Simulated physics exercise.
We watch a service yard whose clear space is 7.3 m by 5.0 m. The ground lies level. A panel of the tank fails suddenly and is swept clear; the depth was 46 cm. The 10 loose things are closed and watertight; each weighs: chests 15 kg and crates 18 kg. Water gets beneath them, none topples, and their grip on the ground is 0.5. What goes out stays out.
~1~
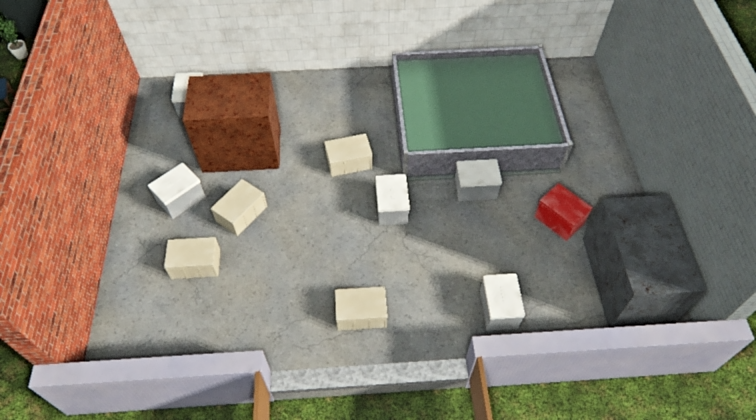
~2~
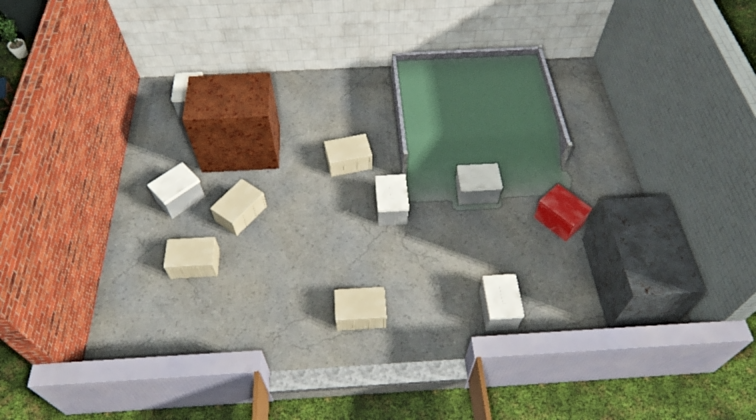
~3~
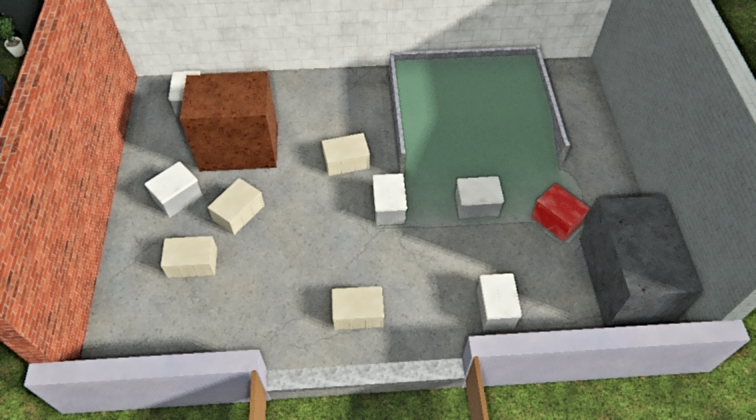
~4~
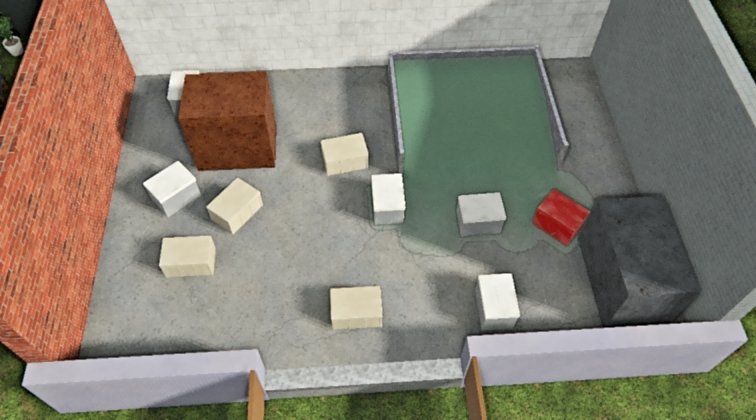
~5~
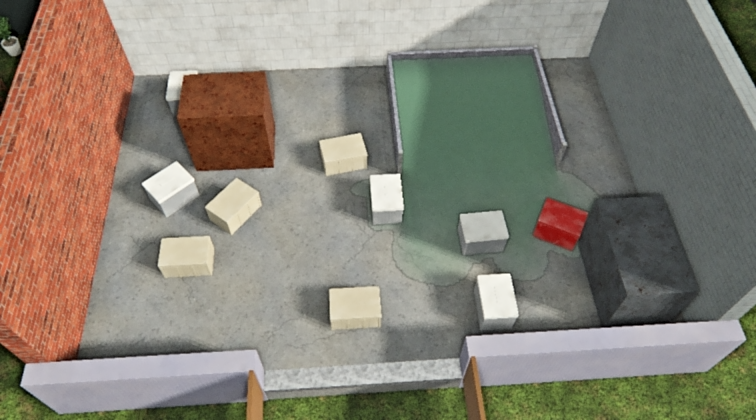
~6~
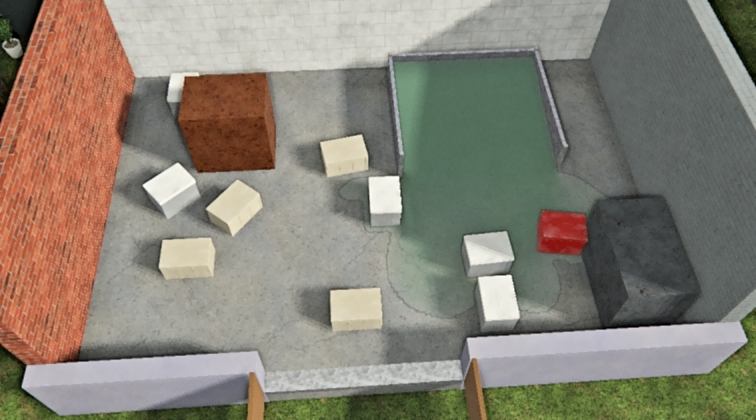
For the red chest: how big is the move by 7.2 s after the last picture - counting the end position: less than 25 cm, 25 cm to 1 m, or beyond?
The red chest is nudged along.
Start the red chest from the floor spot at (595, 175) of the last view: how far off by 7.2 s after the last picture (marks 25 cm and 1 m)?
It gets carried off.
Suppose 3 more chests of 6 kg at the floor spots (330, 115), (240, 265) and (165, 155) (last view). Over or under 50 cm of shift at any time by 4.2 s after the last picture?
In turn: Less, less, short of it.
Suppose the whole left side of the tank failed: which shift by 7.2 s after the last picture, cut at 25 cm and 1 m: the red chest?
Then the red chest stays put.
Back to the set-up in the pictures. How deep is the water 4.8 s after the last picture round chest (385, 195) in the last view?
About 4 cm.
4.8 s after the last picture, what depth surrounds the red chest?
Roughly 9 cm.
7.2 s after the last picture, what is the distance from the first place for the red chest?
Roughly 60 cm.
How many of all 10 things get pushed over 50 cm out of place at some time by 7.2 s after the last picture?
I count 4.
Then, 0.9 s after the last picture the red chest is near (583, 311), 1.5 m from its start, afloat; 0 of 10 are out; 3 afloat.
Then, 2.8 s after the last picture the red chest is near (579, 278), 1.1 m from its start, afloat; 1 of 10 are out; 2 afloat.
Then, 4.8 s after the last picture the red chest is near (551, 252), 0.8 m from its start, afloat; 2 of 10 are out; 1 afloat.
Then, 7.2 s after the last picture the red chest is near (534, 237), 0.6 m from its start, aground; 2 of 10 are out; 0 afloat.
